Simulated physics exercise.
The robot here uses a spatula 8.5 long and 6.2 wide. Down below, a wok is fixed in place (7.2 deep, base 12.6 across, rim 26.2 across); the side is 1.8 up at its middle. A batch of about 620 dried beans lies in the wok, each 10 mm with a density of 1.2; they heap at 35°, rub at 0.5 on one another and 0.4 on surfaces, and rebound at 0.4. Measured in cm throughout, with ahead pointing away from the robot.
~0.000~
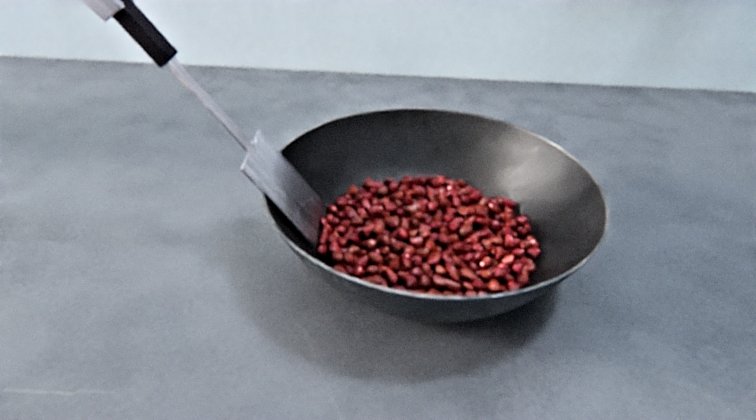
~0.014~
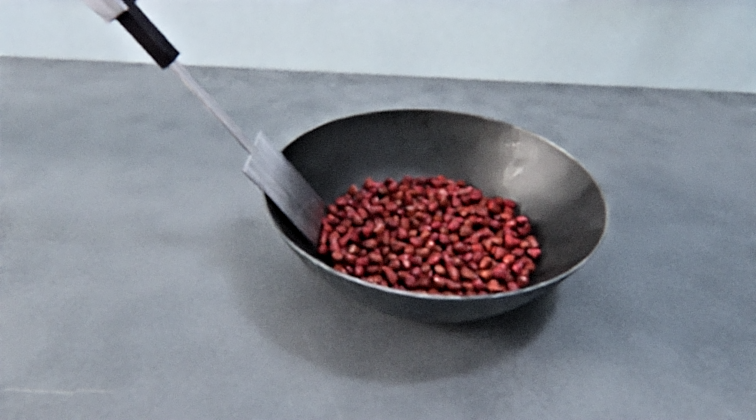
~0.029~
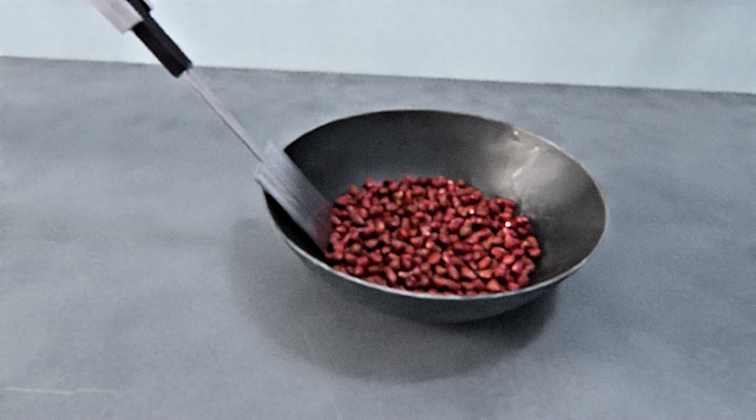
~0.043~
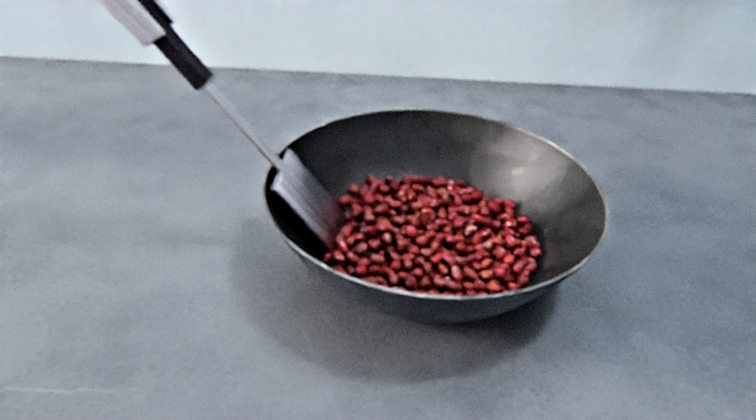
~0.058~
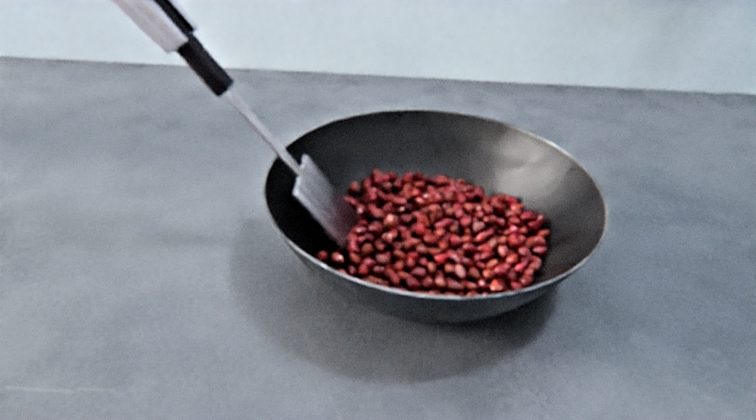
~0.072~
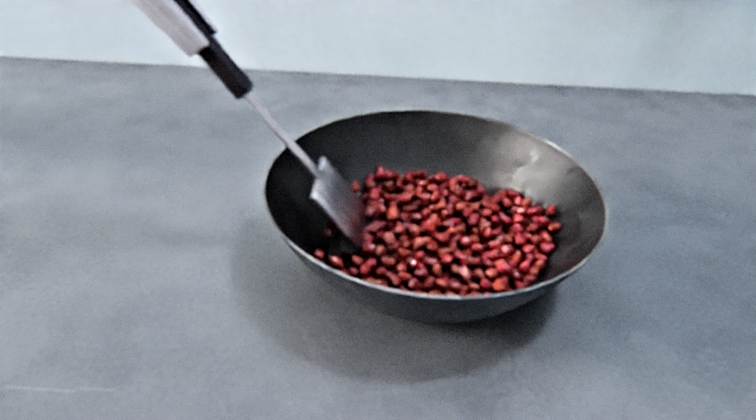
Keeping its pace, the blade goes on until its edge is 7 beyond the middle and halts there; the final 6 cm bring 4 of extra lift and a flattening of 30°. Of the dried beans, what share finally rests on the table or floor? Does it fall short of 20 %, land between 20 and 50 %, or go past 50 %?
It falls short of 20 %.
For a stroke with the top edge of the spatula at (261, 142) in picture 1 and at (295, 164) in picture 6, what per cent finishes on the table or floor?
Around 0 per cent finishes on the table or floor.
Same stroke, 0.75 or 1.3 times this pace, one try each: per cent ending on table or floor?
First try around 0 %, second try around 10 %.
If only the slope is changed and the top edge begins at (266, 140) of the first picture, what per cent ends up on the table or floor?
About 5 per cent.
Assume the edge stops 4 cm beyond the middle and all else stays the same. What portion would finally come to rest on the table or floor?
Near 0 per cent.
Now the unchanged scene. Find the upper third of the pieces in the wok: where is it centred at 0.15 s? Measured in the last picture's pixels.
About pixel (505, 221).
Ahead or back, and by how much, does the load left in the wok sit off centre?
The kept load is shifted forward by about 4.0 cm.
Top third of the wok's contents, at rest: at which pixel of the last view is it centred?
Look near (536, 227).
After 0.11 s, sloping 53°, highest piece 6 above the table; 624 in the wok.
After 0.15 s, sloping 42°, highest piece 6 above the table; 624 in the wok.
After 0.36 s, sloping 23°, highest piece 10 above the table; 589 in the wok, 12 on the table or floor, 23 on the blade or in flight.
After 1.41 s, sloping 23°, highest piece 7 above the table; 588 in the wok, 36 on the table or floor.
At rest, 588 in the wok, 36 on the table or floor. That is 6 % on the table or floor.
